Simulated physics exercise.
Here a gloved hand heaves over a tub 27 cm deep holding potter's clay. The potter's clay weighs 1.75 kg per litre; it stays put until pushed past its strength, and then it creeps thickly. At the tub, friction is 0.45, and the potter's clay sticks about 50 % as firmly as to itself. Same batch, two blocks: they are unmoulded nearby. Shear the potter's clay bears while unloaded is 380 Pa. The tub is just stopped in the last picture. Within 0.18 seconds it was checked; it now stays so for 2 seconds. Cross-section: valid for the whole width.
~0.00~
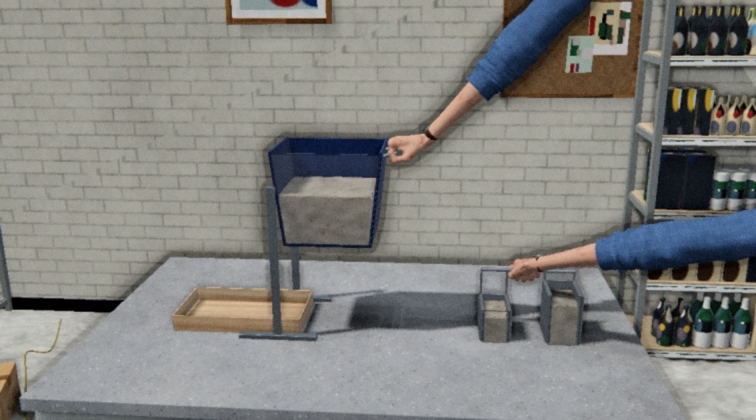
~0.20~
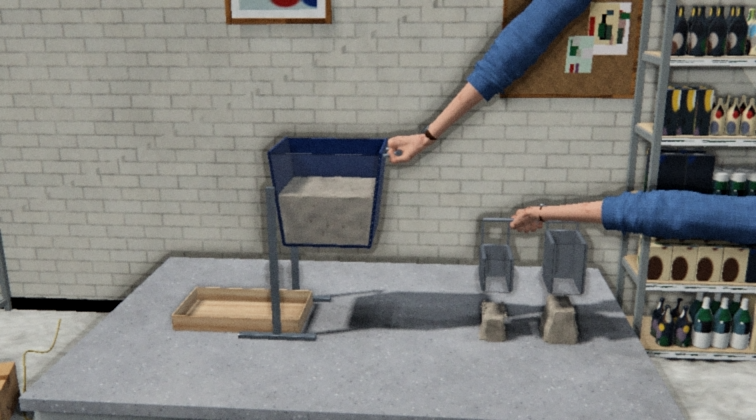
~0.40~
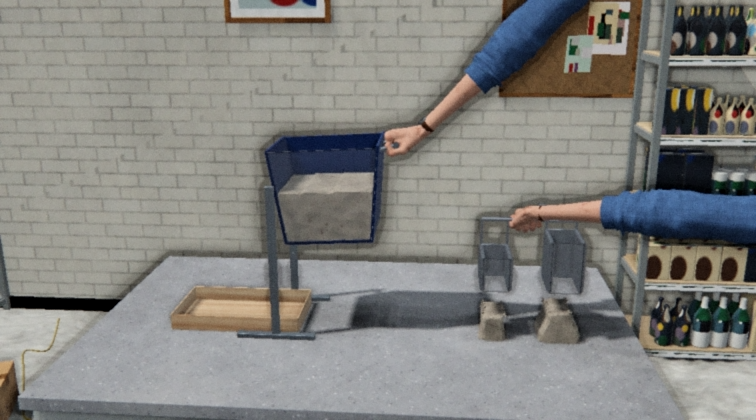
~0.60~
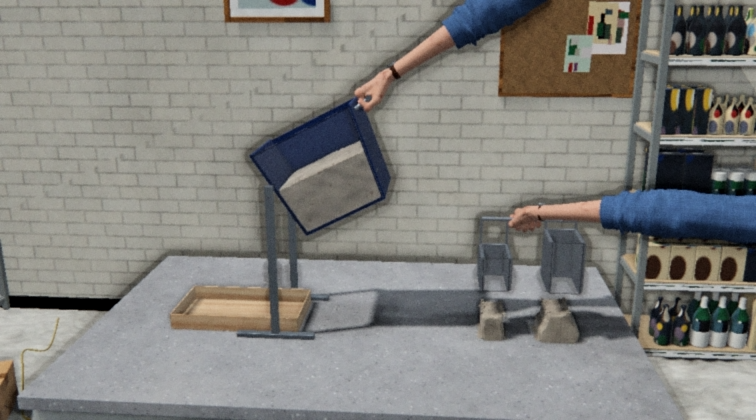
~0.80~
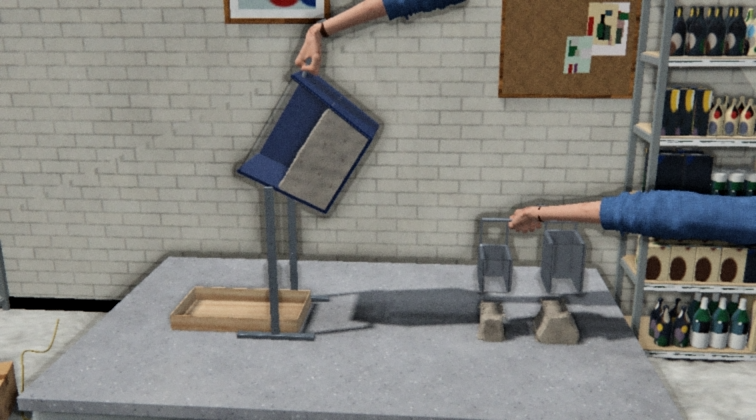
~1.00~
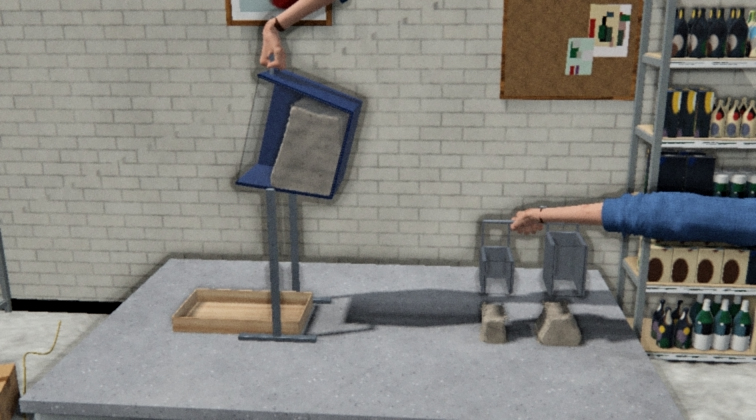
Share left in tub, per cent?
Near 92 %.
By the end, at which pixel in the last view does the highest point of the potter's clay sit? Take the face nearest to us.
Somewhere near (305, 140) in the last view.
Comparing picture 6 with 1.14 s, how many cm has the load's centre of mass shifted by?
The distance comes to some 4 cm.
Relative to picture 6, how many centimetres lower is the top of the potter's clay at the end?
The top ends up some 9 cm below its level in the last picture.
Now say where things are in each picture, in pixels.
In the first picture, handle-side rim at (379, 154), tilt 0 degrees; highest point of the potter's clay at (295, 195); test blocks 8.4 cm, 13 cm high (left to right).
In the second picture, handle-side rim at (378, 154), tilt 0 degrees; highest point of the potter's clay at (295, 195); test blocks 8.3 cm, 11 cm high (left to right).
In the third picture, handle-side rim at (375, 148), tilt 3 degrees; highest point of the potter's clay at (368, 191); test blocks 8.3 cm, 9.9 cm high (left to right).
In the fourth picture, handle-side rim at (347, 107), tilt 27 degrees; highest point of the potter's clay at (363, 153); test blocks 8.3 cm, 9.8 cm high (left to right).
In the fifth picture, handle-side rim at (291, 78), tilt 58 degrees; highest point of the potter's clay at (330, 111); test blocks 8.3 cm, 9.7 cm high (left to right).
In the sixth picture, handle-side rim at (258, 77), tilt 75 degrees; highest point of the potter's clay at (296, 108); test blocks 8.3 cm, 9.7 cm high (left to right).
By 1.14 s, the tub is at 75 degrees and holds 100 %.
By 1.31 s, the tub is at 75 degrees and holds 96 %.
By 1.48 s, the tub is at 75 degrees and holds 93 %.
By 1.65 s, the tub is at 75 degrees and holds 92 %.
By 3.00 s, at the end, the tub is at 75 degrees and holds 92 %.
